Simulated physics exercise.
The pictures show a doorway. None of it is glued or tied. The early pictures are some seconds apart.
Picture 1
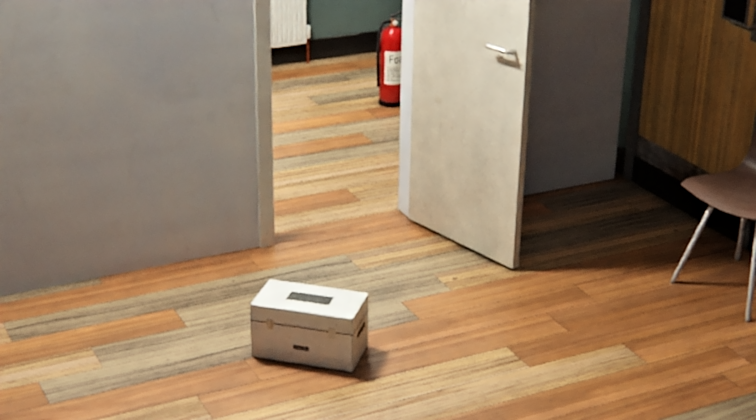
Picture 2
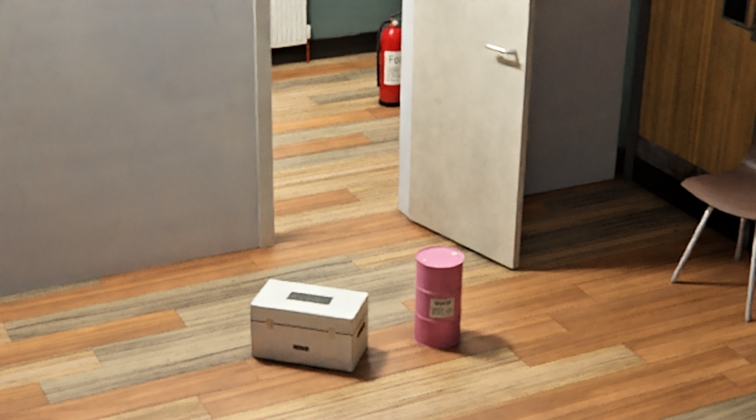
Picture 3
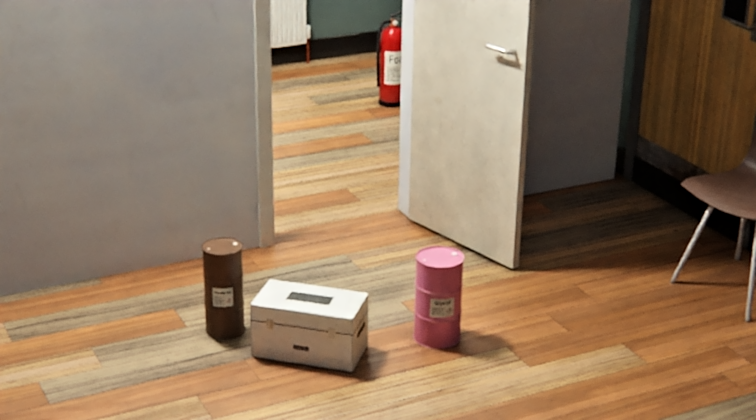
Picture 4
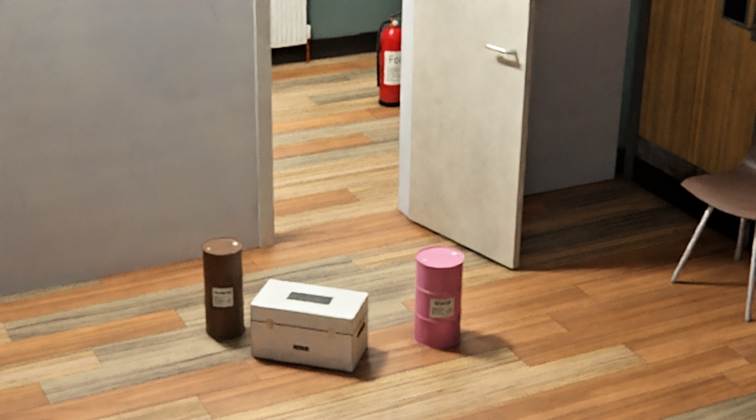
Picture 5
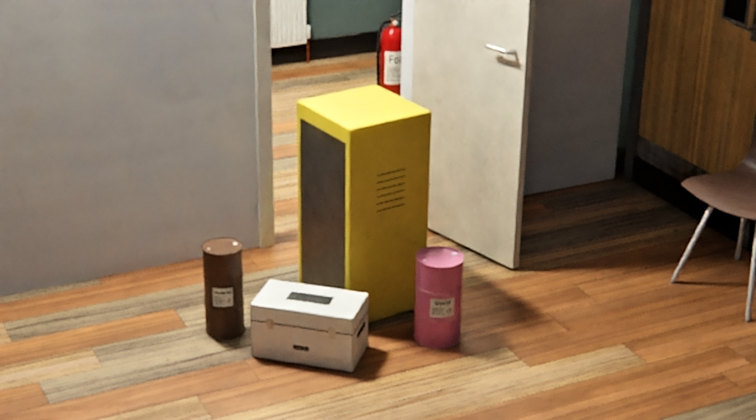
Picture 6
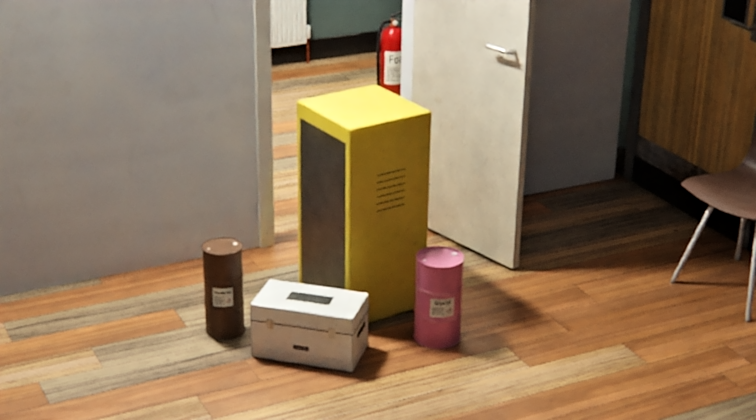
A pink canister, a brown canister, then a yellow appliance appear around a white toolbox.
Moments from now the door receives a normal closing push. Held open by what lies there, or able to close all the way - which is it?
Held open.
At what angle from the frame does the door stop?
The door ends up some 60° open.
Then, 0.70 s after the last picture, open by 93°.
Then, 1.10 s after the last picture, open by 80°.
Then, 1.50 s after the last picture, open by 65°.
At rest, open by 58°; all 4 in place. Seen from the same camera at the end, yellow appliance near (362, 206).
